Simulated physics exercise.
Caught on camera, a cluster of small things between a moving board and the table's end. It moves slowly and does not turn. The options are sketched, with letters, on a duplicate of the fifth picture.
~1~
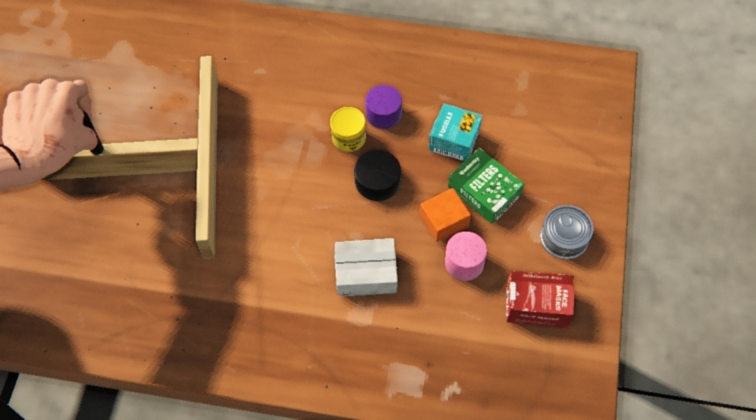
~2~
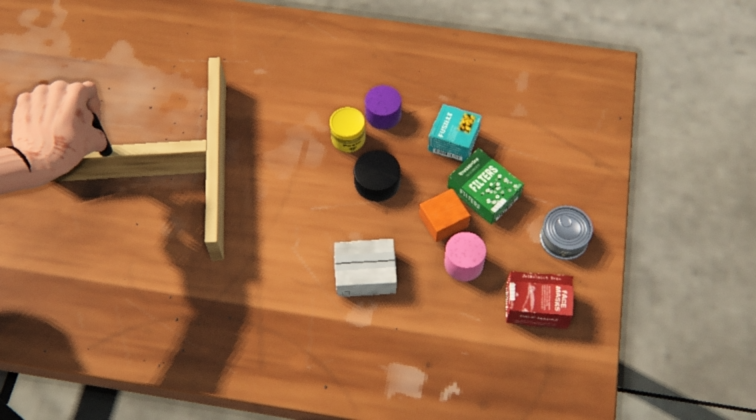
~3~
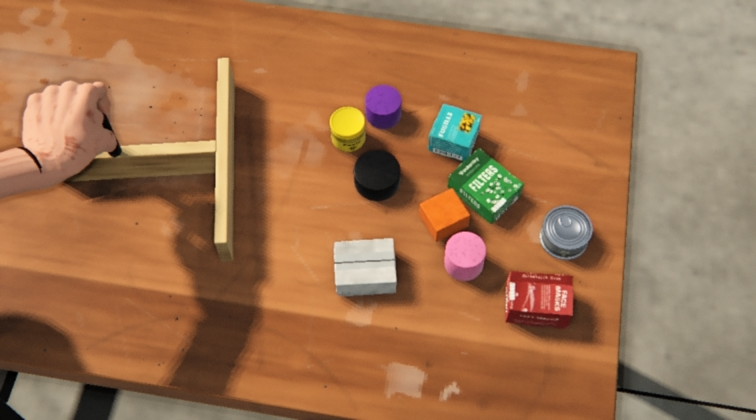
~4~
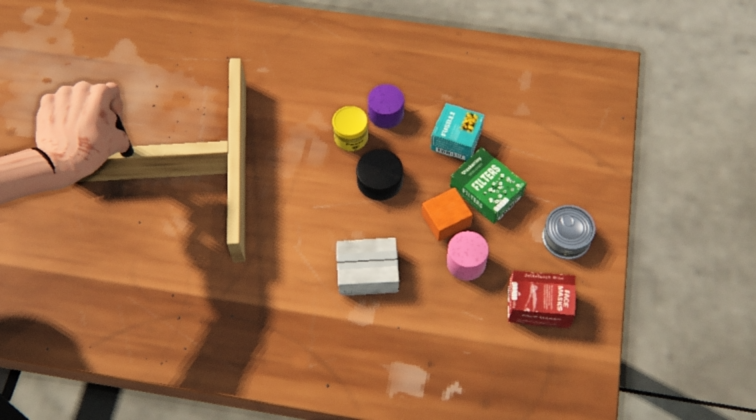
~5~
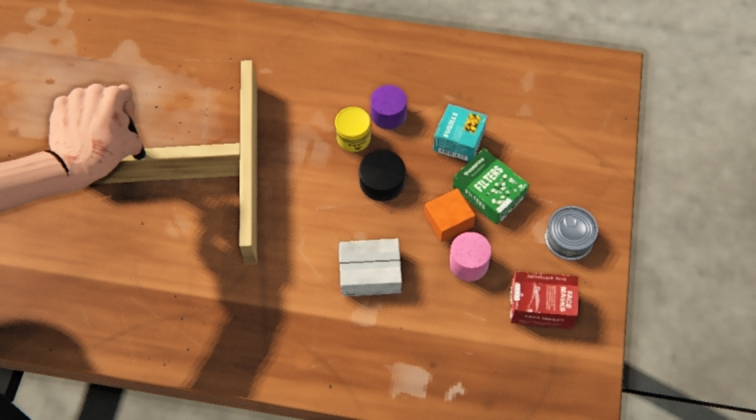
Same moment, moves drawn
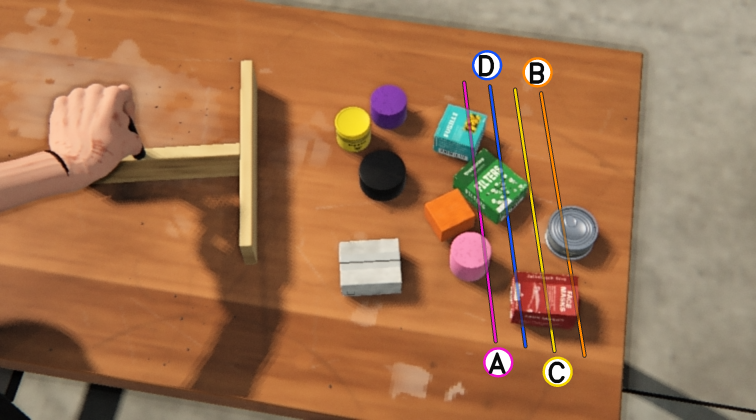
A hand at the left grips a T-shaped wooden board on a worn wooden table, seen from above, with grey floor beyond the table's right end. To the right of the board sit a yellow tub, purple pot, black tin, white box, turquoise and green packets, orange block, pink pot, grey tin and red box. The hand slides the board slowly rightward without turning it, leaving the untouched cluster in place, while the view shifts very slightly.
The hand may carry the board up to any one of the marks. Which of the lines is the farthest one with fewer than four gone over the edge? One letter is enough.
As far as mark B.
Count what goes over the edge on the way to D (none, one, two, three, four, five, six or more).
By then, none.
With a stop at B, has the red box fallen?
Yes.
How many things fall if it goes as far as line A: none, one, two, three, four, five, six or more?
In all, none.
On the marked copy, A at (479, 203); B at (561, 215); C at (534, 211); D at (507, 207).
With B. Early on, board (358, 165); purple pot (393, 105); white box (400, 272).
Further on, board (473, 181); grey tin (588, 232); red box (583, 302).
At the end, board (562, 195); red box over the edge; pink pot over the edge; three fallen.
As for the rest, A is within the limit but short; C is within the limit but short; D is within the limit but short.
